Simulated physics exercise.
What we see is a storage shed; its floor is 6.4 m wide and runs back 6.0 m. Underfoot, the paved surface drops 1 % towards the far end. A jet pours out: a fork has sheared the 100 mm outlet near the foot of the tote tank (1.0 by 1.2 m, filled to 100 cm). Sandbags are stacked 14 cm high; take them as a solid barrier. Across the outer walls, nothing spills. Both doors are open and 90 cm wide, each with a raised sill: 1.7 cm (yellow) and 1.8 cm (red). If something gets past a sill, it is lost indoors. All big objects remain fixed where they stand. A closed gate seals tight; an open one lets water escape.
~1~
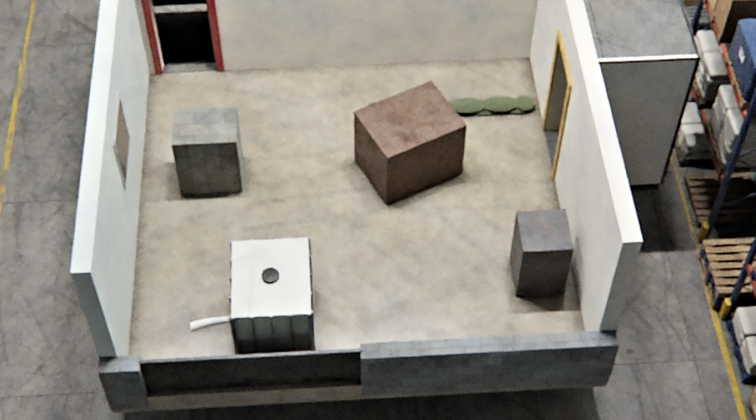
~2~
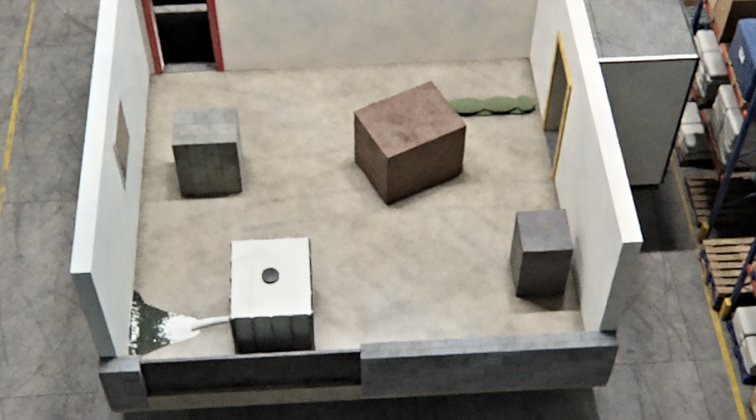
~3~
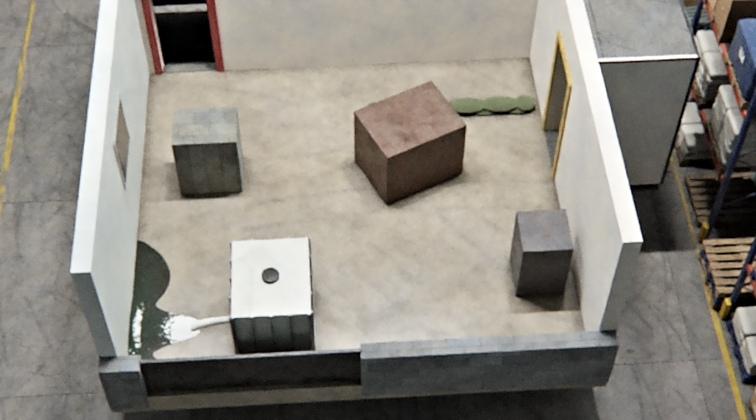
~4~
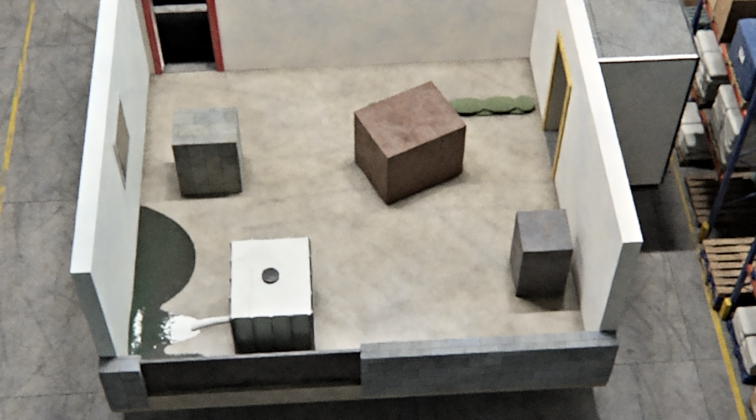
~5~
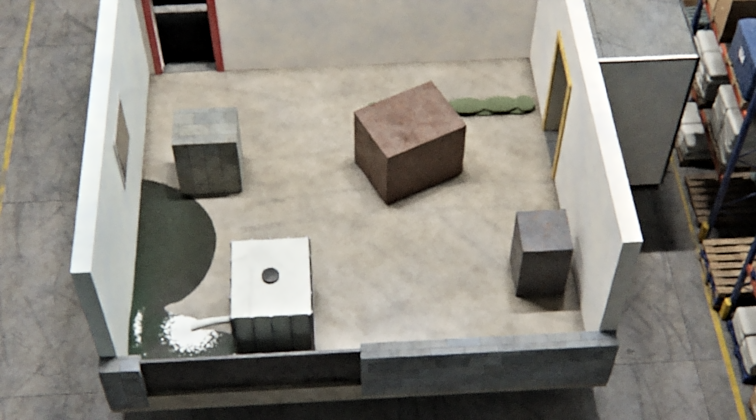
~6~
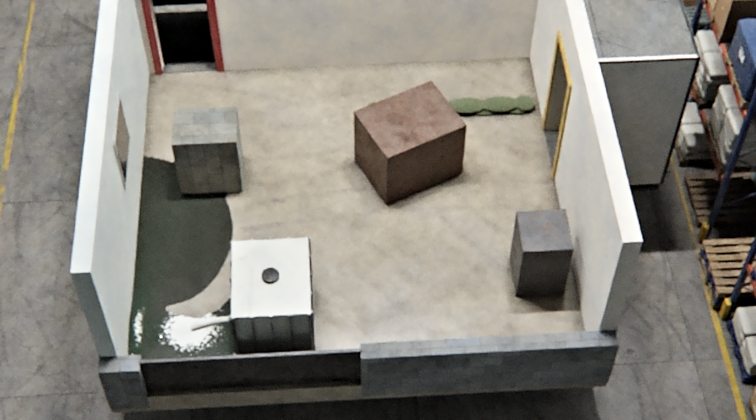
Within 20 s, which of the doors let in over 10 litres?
In the end my guess for the yellow door: Not enough gets in; my guess for the red door: Enough gets in.
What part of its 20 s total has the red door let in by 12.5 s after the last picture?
55 %.
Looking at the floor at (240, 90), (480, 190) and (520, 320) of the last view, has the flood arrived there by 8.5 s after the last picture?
Respectively: Covered, clear and clear.
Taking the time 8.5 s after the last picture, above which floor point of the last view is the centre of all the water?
(224, 231).
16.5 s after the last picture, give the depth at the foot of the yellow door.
0.0 cm.
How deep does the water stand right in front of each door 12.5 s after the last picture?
Reading (cm) - yellow: 0.0; red: 3.5.
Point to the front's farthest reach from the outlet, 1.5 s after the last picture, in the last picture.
(169, 120).
Then, 1.5 s after the last picture water covers 20 % of the floor and is deepest (12 cm) near (131, 327); yellow door not reached, red door not reached.
Then, 4.5 s after the last picture water covers 35 % of the floor and is deepest (11 cm) near (131, 327); yellow door not reached, red door 2.3 cm at the sill, 0 L in.
Then, 8.5 s after the last picture water covers 50 % of the floor and is deepest (10 cm) near (131, 327); yellow door not reached, red door 3.3 cm at the sill, 4 L in.
Then, 12.5 s after the last picture water covers 60 % of the floor and is deepest (9 cm) near (131, 327); yellow door not reached, red door 3.6 cm at the sill, 15 L in.
Then, 16.5 s after the last picture water covers 70 % of the floor and is deepest (8 cm) near (131, 327); yellow door not reached, red door 3.7 cm at the sill, 28 L in.
